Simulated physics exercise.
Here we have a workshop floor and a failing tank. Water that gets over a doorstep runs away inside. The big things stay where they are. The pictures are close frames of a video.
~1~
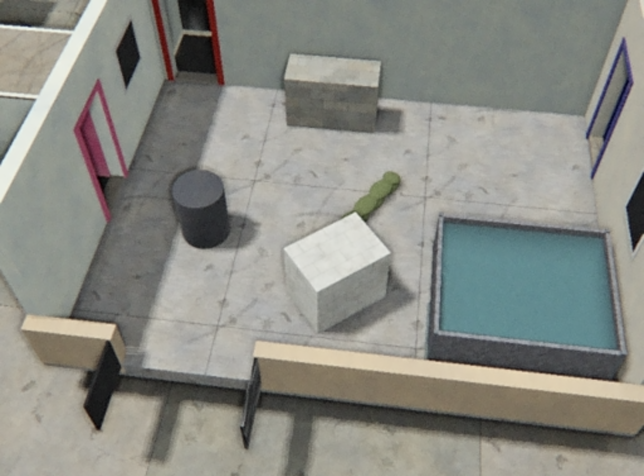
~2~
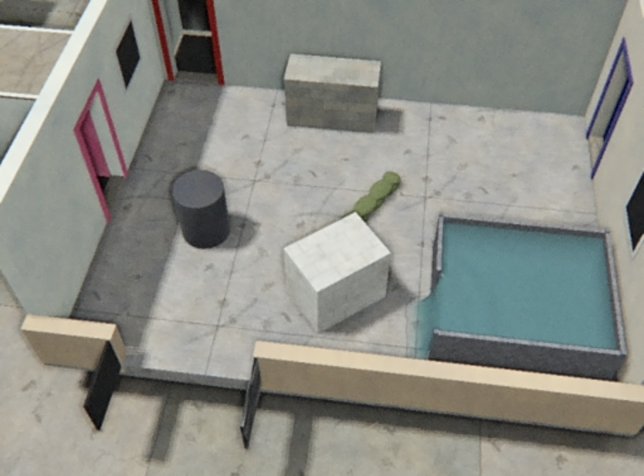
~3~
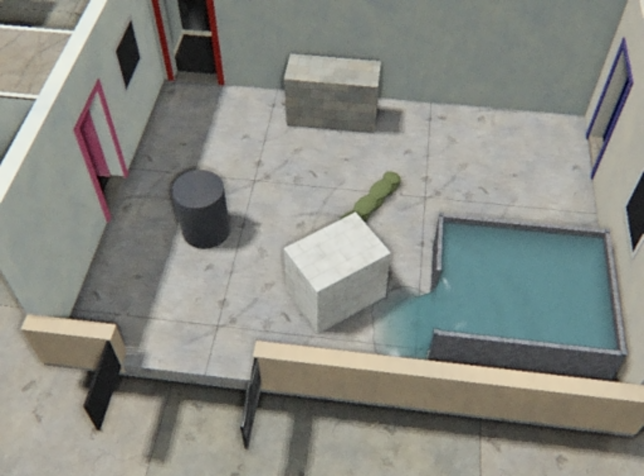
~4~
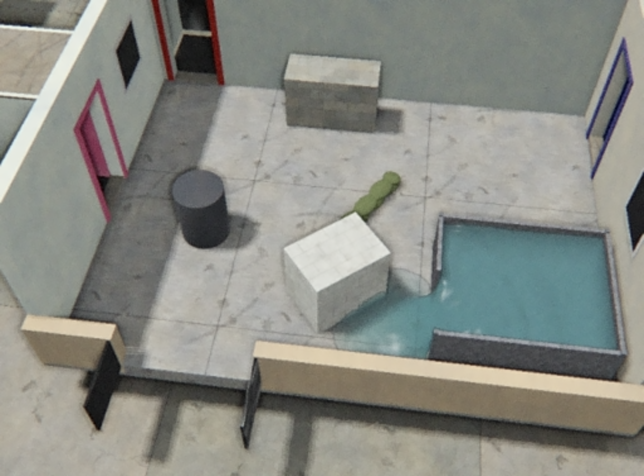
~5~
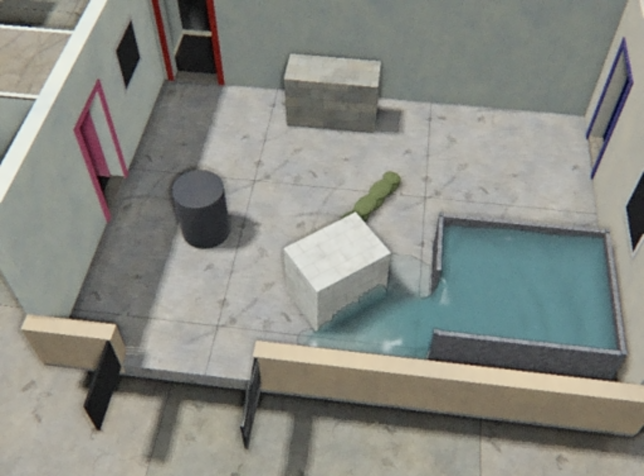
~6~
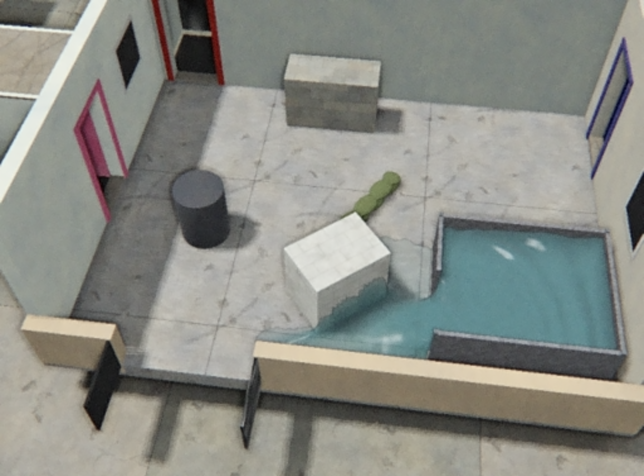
A dark-rimmed tank of blue-green water stands at the right of a pale, walled workshop floor, seen from high above by a still camera. A white block sits in the middle near a lumpy green object, with a dark grey cylinder to the left, a grey block behind, and a pink-trimmed doorway at left. Water pours through a gap in the tank's left side, spreads leftward around the white block's base, and ripples.
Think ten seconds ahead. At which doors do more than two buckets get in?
One by one: The pink door lets in a lot; the blue door admits no more than that; the red door lets in a lot.
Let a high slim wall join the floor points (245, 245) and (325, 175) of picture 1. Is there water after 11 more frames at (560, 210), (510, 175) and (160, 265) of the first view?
One after the other: Free of water, not flooded, wet.
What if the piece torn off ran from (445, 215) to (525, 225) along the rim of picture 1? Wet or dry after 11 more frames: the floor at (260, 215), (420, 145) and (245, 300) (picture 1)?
One after the other: No water, flooded, clear.
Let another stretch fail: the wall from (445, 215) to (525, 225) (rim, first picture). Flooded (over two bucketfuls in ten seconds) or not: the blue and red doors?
One by one: Blue passes that mark, red goes over.
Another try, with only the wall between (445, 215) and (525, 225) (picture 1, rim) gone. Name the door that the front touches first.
That is the blue one.
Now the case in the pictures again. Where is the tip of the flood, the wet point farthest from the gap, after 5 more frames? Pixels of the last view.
Roughly at (107, 348).
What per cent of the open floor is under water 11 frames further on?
Roughly 35 per cent.
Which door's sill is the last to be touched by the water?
That is the blue door.
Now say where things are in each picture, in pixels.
The first frame shows still water in the open tank at (525, 282).
In the second frame, water pours out at (435, 320) and has run to a hidden place.
In the third frame, water pours out at (435, 322) and has run to (380, 306).
In the fourth frame, the front is at (337, 332), out from the gap at (435, 323).
In the fifth frame, water pours out at (435, 323) and has run to (303, 342).
In the sixth frame, water pours out at (435, 323) and has run to a hidden place.
A moment on, water covers 15 % of the floor; the pink door not reached, the blue door not reached, the red door not reached.
Next, water covers 35 % of the floor; the pink door not reached, the blue door not reached, the red door not reached.
Then, water covers 50 % of the floor; the pink door over two buckets in, the blue door not reached, the red door not reached.
Later, water covers 80 % of the floor; the pink door over two buckets in, the blue door wet at the sill, nothing in, the red door over two buckets in.
In the end, water covers 95 % of the floor; the pink door over two buckets in, the blue door wet at the sill, nothing in, the red door far over two buckets in.
